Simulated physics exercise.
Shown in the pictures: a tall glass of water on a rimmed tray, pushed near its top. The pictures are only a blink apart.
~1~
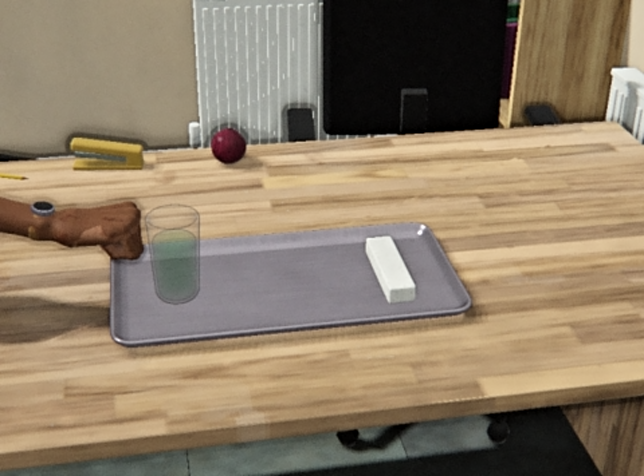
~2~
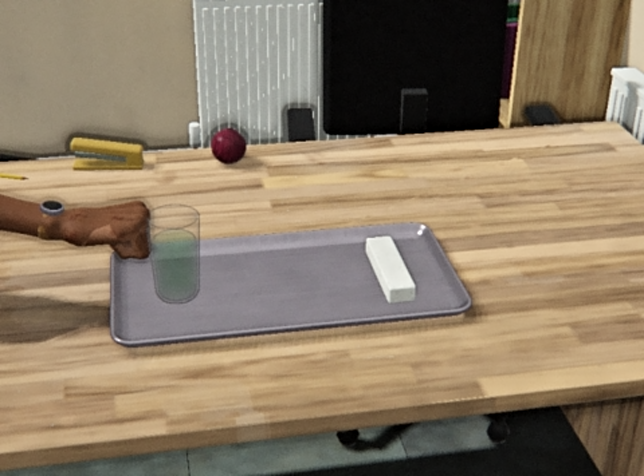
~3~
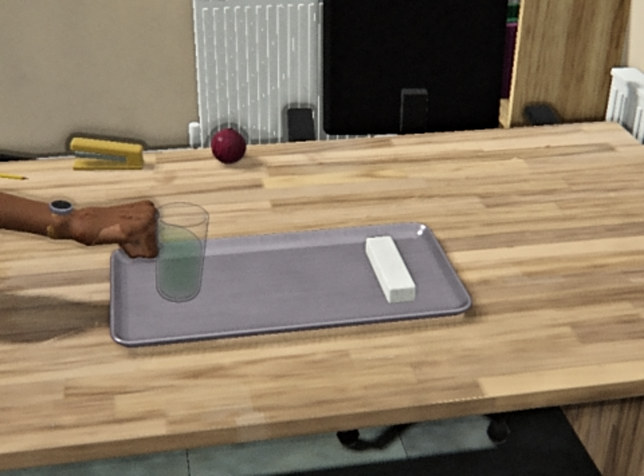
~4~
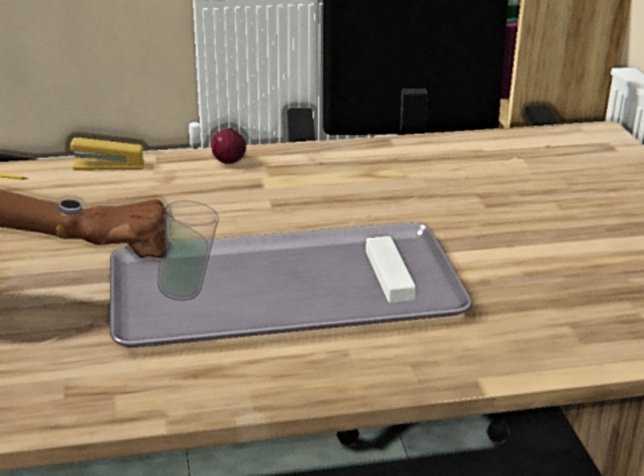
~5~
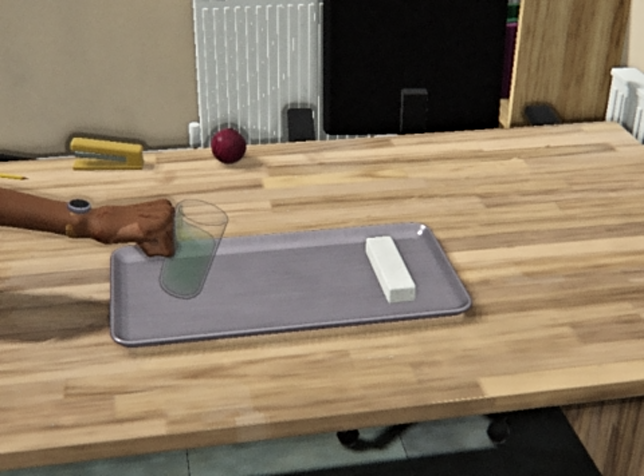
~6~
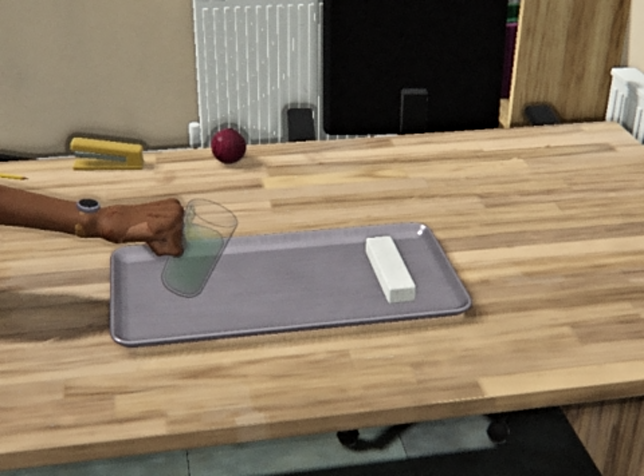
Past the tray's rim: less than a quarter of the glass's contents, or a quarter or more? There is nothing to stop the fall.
What I see is less than a quarter pouring off the tray.
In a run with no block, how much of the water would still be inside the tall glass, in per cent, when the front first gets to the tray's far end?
Tall glass content at that instant: ~ 45 per cent.
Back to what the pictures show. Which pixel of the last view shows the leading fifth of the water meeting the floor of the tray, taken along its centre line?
Around (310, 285).
A moment on, the tall glass lies on its side and 98 per cent is in the glass, 0 on the tray and 2 above or beyond its rim.
Next, the tall glass lies on its side and 58 per cent is in the glass, 31 on the tray and 11 above or beyond its rim.
Then the tall glass lies on its side and 31 per cent is in the glass, 49 on the tray and 19 above or beyond its rim.
Later the tall glass lies on its side and 17 per cent is in the glass, 76 on the tray and 7 above or beyond its rim.
In the end 93 per cent is held by tray and glass, 7 is off the tray.
